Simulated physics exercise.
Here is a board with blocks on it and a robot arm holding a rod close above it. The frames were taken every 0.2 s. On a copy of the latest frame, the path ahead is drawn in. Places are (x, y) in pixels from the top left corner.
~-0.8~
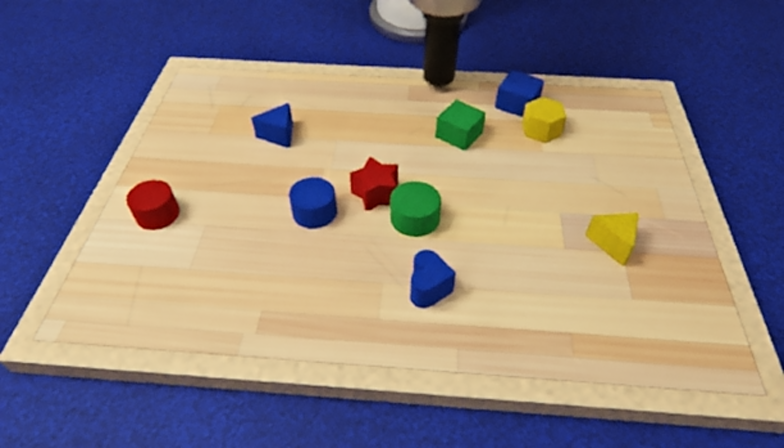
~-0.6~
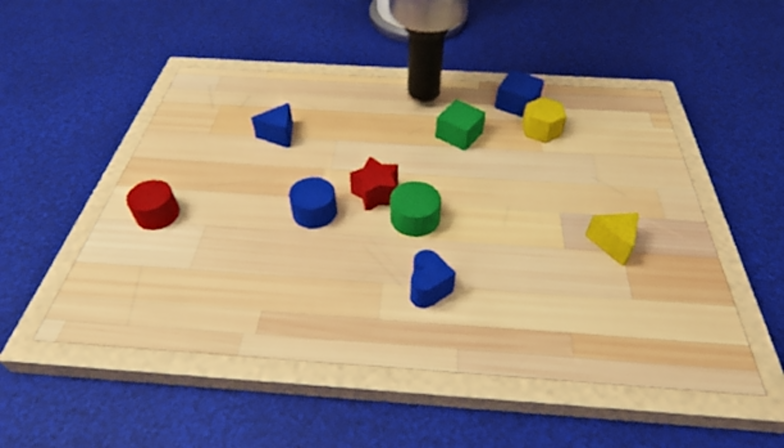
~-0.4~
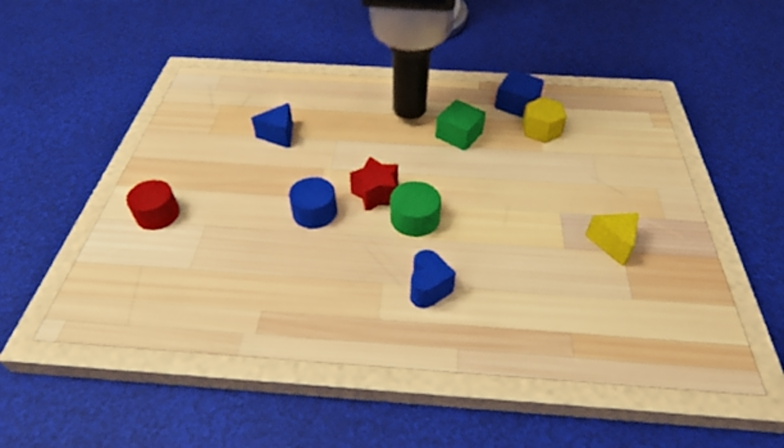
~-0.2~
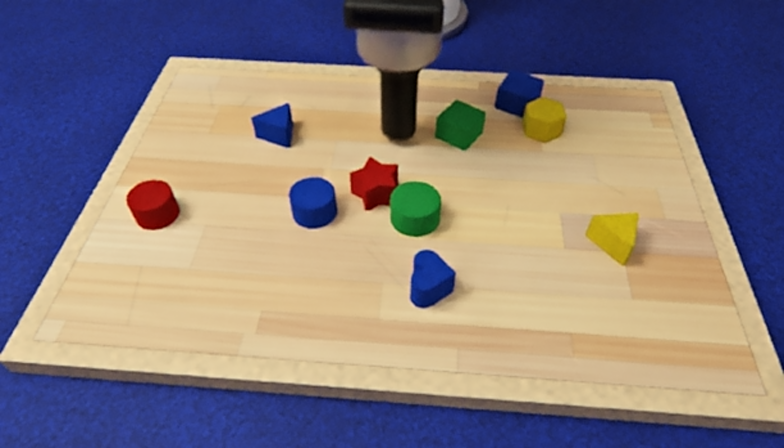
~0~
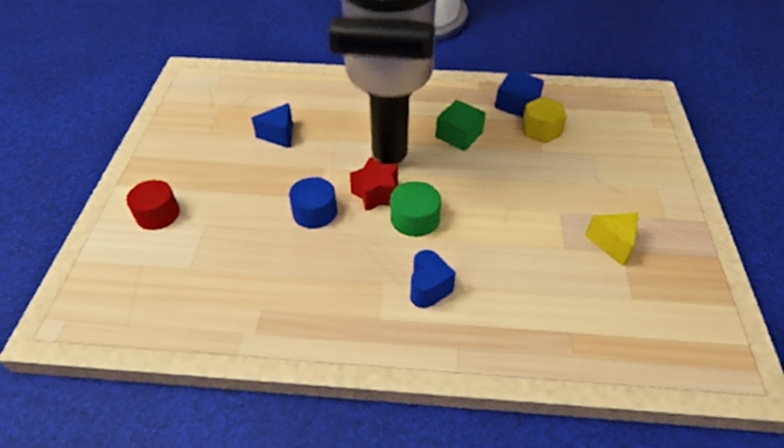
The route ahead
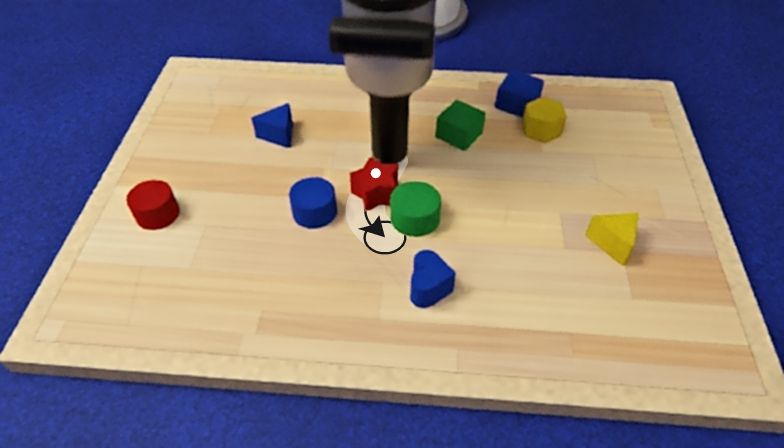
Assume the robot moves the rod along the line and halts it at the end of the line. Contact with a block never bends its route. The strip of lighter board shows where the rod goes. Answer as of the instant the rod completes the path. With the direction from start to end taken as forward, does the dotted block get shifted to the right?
Yes - that is the case.
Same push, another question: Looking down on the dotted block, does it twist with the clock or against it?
Looking from above, the answer is clockwise.
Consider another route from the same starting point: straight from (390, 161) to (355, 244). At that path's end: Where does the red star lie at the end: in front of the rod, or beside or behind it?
That block remains ahead.
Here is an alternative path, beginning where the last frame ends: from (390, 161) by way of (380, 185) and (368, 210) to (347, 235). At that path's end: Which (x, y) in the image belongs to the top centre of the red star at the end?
For the centre of its top, I'd go with (331, 246).
Path on the board, from (390, 161) through (376, 185) and (365, 212) to (385, 237); the dot is on the red star.
On the path given first. One third of the way, rod at (375, 176); red star at (365, 191).
Two thirds of the way, rod at (365, 204); red star at (353, 221).
At the end, rod at (385, 229); blue round block in place; red star at (354, 240), turned 25° clockwise; green round block at (427, 202).
